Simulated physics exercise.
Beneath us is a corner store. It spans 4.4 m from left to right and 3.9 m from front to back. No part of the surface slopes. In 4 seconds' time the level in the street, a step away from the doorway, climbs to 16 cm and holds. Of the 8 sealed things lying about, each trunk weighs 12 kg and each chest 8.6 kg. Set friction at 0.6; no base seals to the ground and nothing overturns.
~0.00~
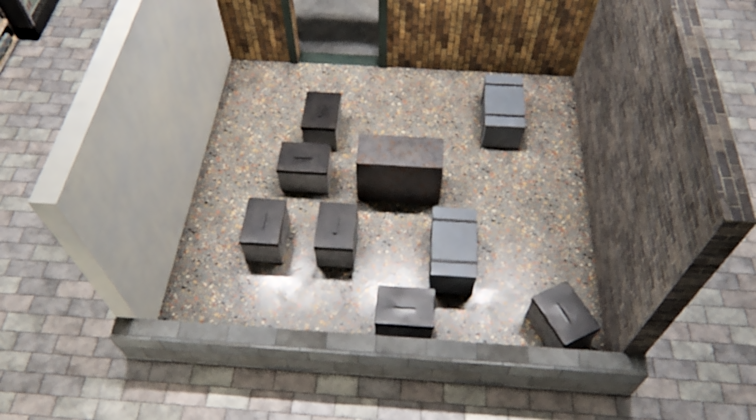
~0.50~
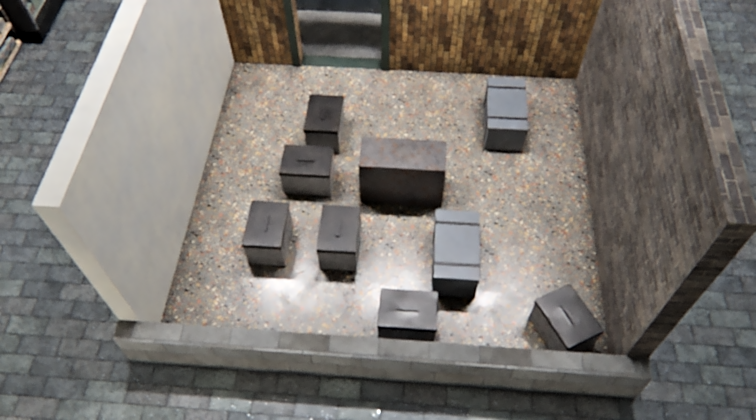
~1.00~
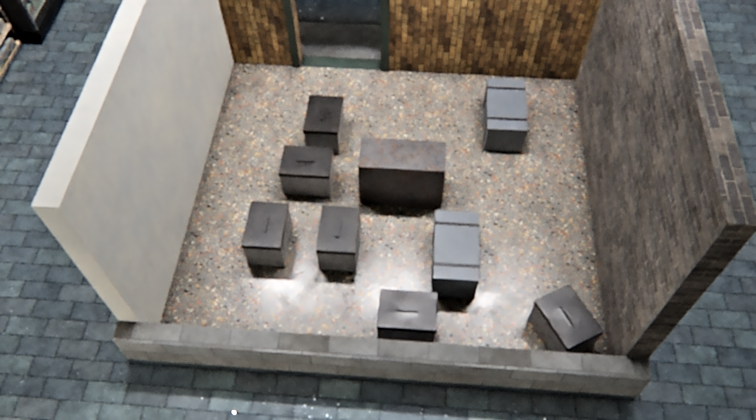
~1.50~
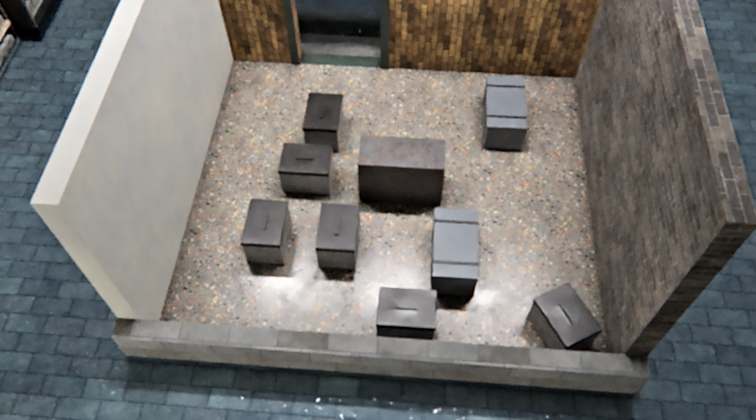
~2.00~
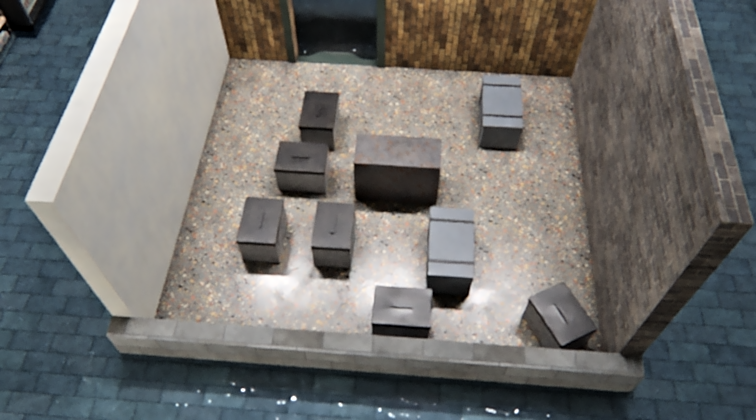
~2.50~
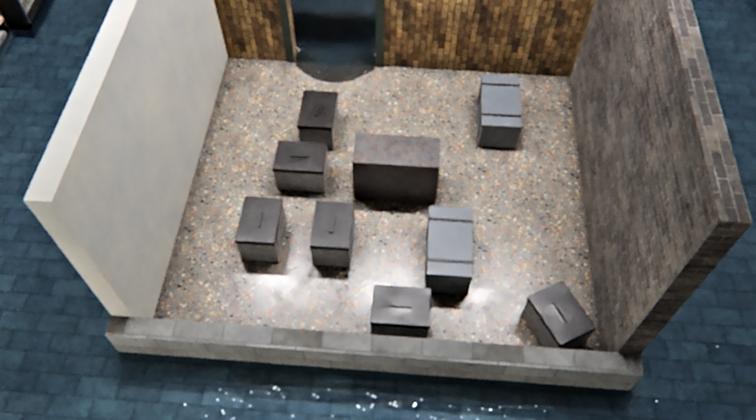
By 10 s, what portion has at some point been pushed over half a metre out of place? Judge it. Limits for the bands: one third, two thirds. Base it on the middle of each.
The portion lies in the middle.
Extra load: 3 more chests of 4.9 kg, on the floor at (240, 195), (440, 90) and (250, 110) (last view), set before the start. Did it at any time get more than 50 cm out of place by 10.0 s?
First one crosses the line, second one stays inside the line, third one crosses the line.
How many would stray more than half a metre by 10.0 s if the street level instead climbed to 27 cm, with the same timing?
Count under that change: 7.
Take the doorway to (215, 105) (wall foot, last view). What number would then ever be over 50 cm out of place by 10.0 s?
That would give 2.
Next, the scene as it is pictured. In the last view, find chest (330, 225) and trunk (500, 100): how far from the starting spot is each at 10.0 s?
The first is 20 cm from its start, the second 0 cm.
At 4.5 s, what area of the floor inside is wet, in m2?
The covered patch comes to about 4.0 m2.
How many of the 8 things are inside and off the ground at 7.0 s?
At that time the total is 2.
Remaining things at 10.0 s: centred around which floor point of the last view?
The centre is close to (378, 259).
After 3.5 s 0 of 8 are over 50 cm from their spots; 0 afloat.
After 4.5 s 0 of 8 are over 50 cm from their spots; 0 afloat.
After 7.0 s 1 of 8 are over 50 cm from their spots; 2 afloat.
After 10.0 s 3 of 8 are over 50 cm from their spots, and 3 have been at some point; 3 afloat.
